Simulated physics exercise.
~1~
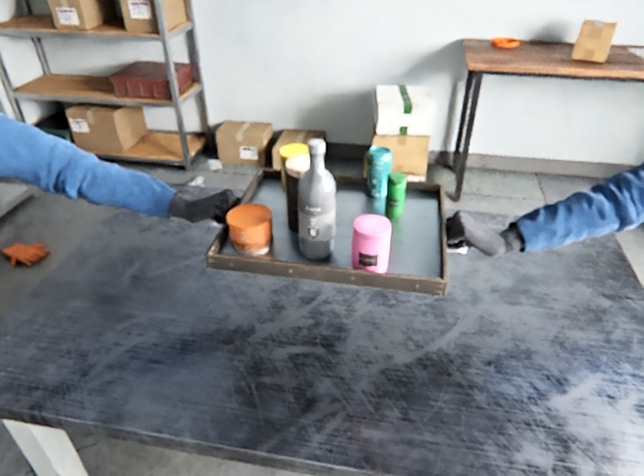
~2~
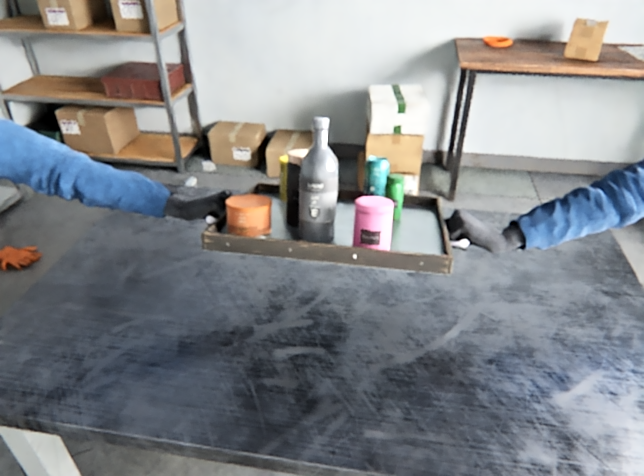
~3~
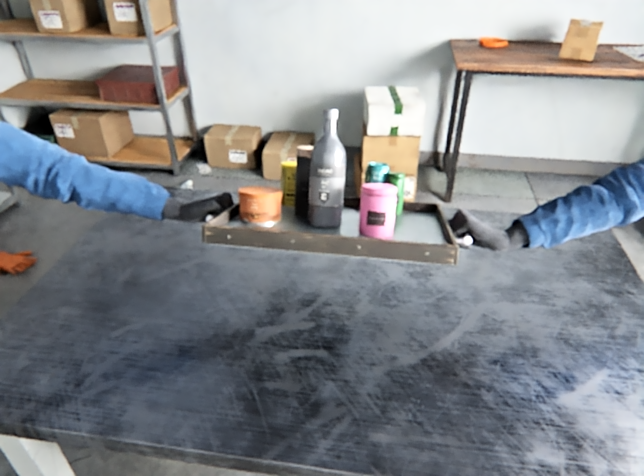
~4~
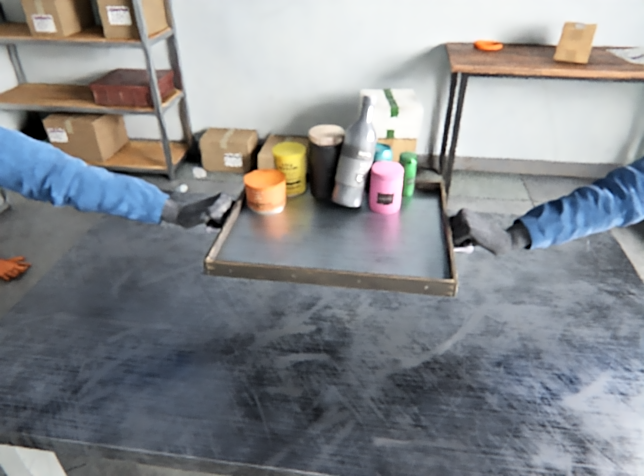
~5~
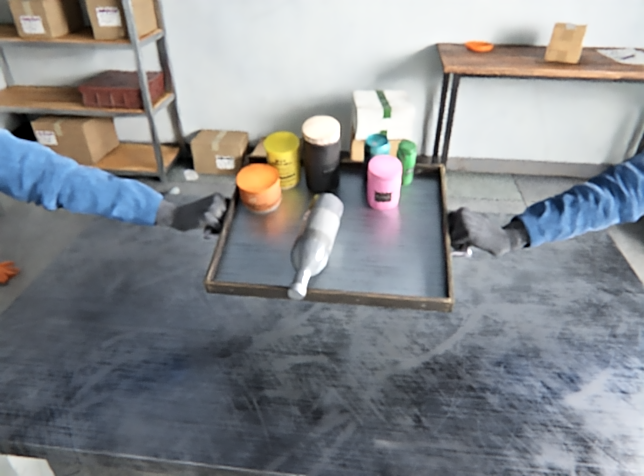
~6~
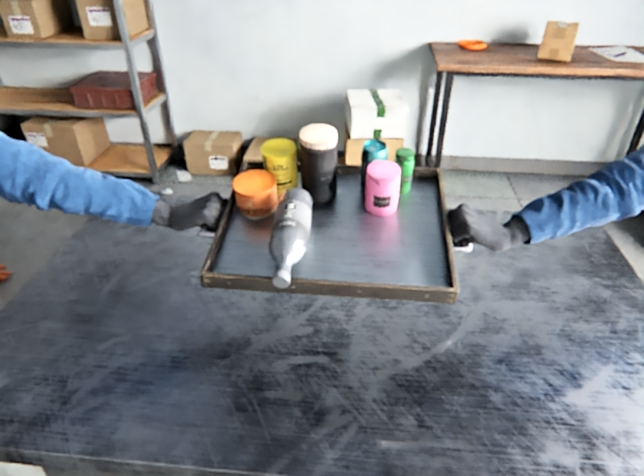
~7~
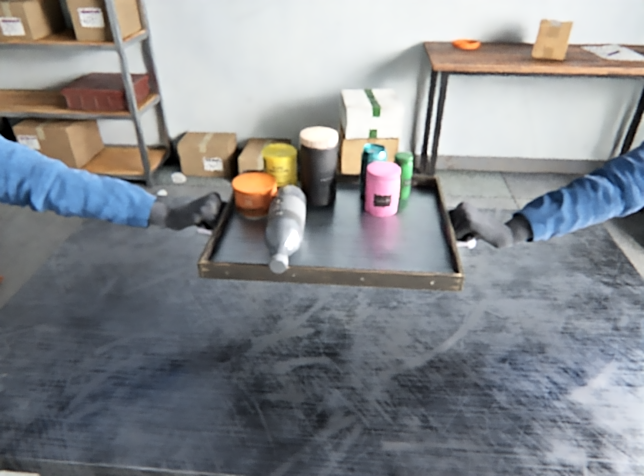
The clip shows two gloved hands tilting a tray of containers away from the camera, then back toward it, so the items shift and the grey bottle topples. The tray then levels out, with the bottle lying on its side near the orange tub while the other containers remain upright.
